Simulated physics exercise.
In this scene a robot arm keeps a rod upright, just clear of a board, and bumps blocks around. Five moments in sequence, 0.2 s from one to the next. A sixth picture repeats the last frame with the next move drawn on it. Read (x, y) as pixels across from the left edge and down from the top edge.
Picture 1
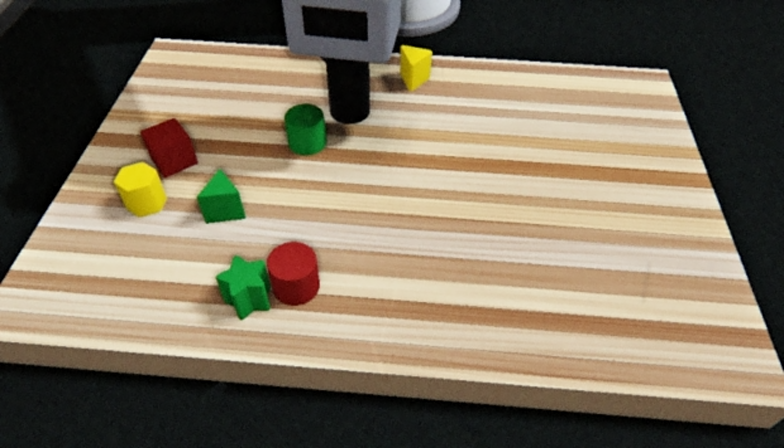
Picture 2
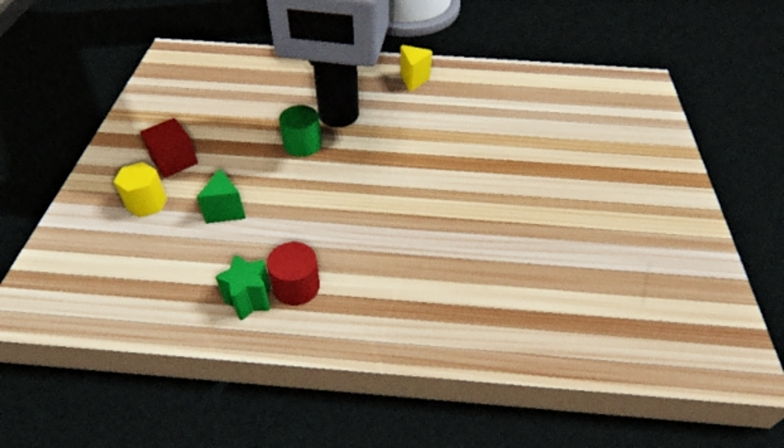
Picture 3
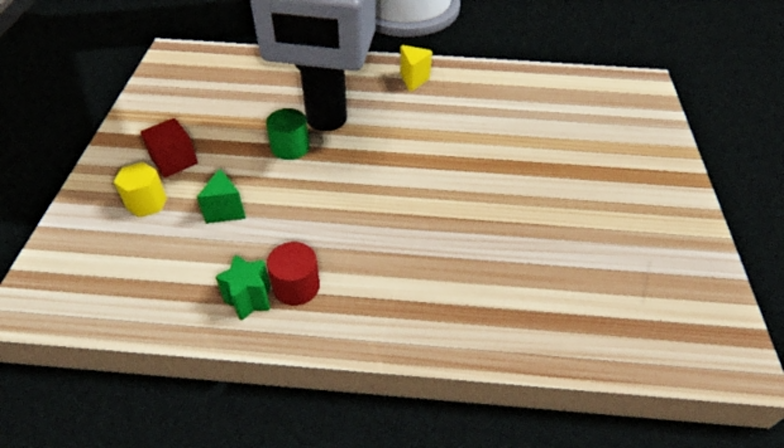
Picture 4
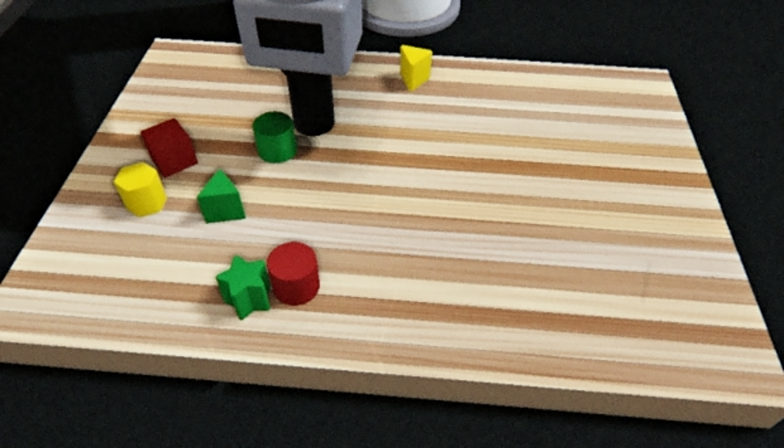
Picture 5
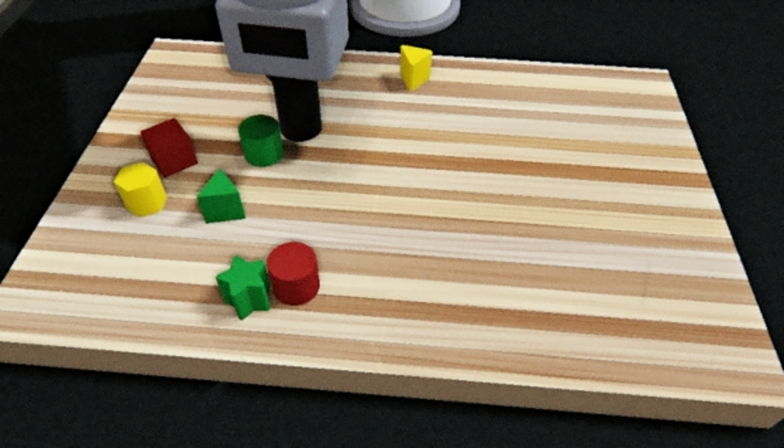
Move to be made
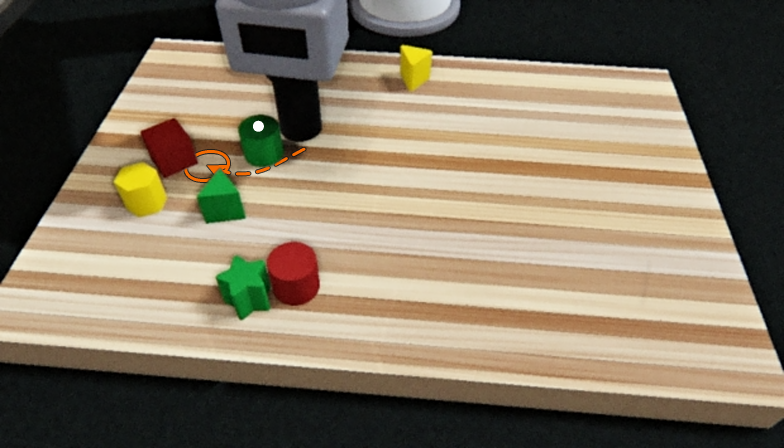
To begin with, a black rod on a gray robotic arm stands just right of a green cylinder on a striped wooden board scattered with red, yellow and green blocks. The rod then moves left and slightly toward the viewer, pushing the cylinder closer to the red block and green triangular block, which stay still.
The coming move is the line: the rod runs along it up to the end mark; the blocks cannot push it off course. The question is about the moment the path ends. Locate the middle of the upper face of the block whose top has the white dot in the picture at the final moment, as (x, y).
Its top middle is near (168, 123).
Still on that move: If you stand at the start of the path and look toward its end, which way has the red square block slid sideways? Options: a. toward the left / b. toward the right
b.
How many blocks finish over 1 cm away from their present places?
Looking at the path, I think two of the blocks end up more than 1 cm away.
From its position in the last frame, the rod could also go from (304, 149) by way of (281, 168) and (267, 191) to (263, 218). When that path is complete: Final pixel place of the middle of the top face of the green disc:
It sits at (231, 138).
Drawn move, from (304, 149) over (275, 165) and (239, 174) to (207, 166); the dot is on the green disc.
What follows on the original path. One third of the way, rod (269, 145); green disc (227, 133).
Two thirds of the way, rod (232, 154); red square block (149, 131); green disc (195, 134).
At the end, rod (201, 145); red square block (123, 124), turned 30° anticlockwise; green three-sided block still; green disc (168, 123).
